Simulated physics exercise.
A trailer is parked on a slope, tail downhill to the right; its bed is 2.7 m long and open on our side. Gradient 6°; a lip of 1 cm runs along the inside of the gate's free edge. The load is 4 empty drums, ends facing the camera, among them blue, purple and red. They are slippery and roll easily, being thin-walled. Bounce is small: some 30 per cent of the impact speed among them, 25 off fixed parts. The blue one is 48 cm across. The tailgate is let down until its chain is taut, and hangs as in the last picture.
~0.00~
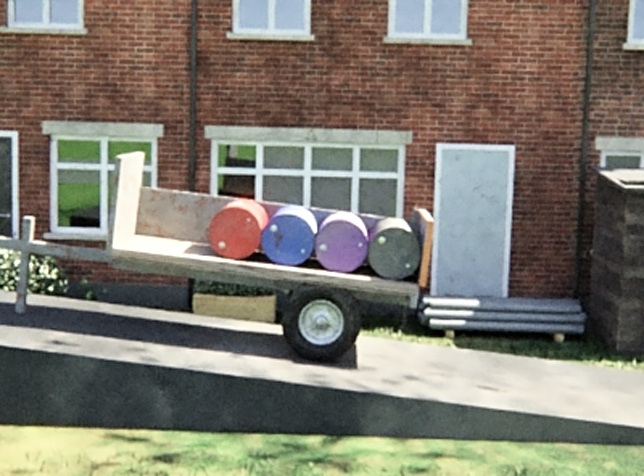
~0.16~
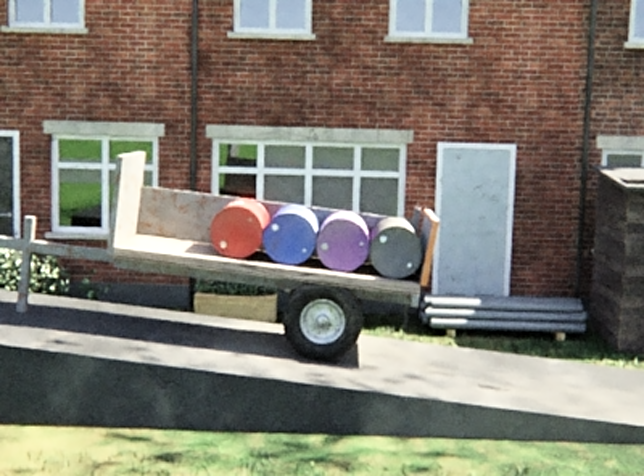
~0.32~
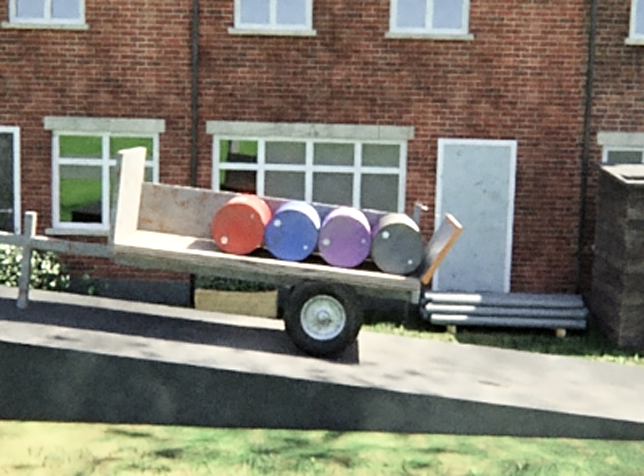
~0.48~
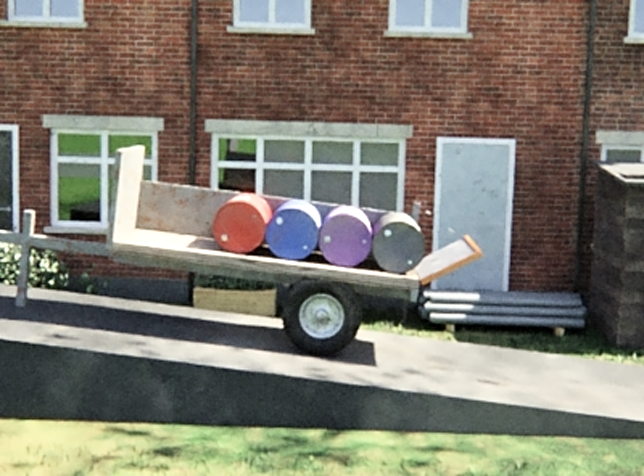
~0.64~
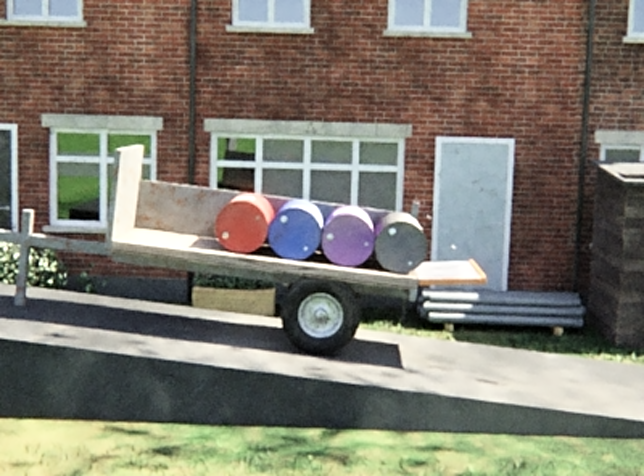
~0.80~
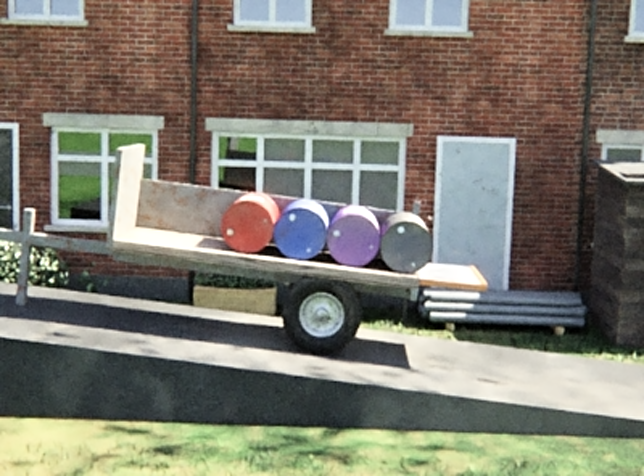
On a sloping road in front of a red-brick building with white-framed windows, seen side-on from across a strip of grass, a trailer stands with its tail downhill to the right. Four drums, red, blue, purple and dark grey from left to right, lie side by side on its bed. The tailgate swings down to the right until roughly level, then the drums shift slightly rightward together.
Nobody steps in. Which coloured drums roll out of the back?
The blue one rolls out; the purple one gets away; the red one drops off the back.
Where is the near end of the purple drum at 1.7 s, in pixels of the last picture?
Near (399, 247).
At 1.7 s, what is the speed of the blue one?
Near 0.6 m/s.
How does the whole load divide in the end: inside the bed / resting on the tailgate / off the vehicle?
0, 0 and 4.
After 1.7 s, blue is on the bed, 70 cm short of the hinge, rolling right; purple is on the bed, 20 cm short of the hinge, rolling right; red is on the bed, 115 cm short of the hinge, rolling right; 0 out so far.
After 2.8 s, blue is on the gate, 10 cm past the hinge, rolling right; purple is on the gate, 55 cm past the hinge, rolling right; red is on the bed, 40 cm short of the hinge, rolling right; 1 out so far.
After 4.1 s, blue is off the vehicle; purple is off the vehicle; red is dropping off the gate; 4 out so far.
At rest (5.9 s), blue is out on the ground; purple is out on the ground; red is out on the ground; 4 out so far.
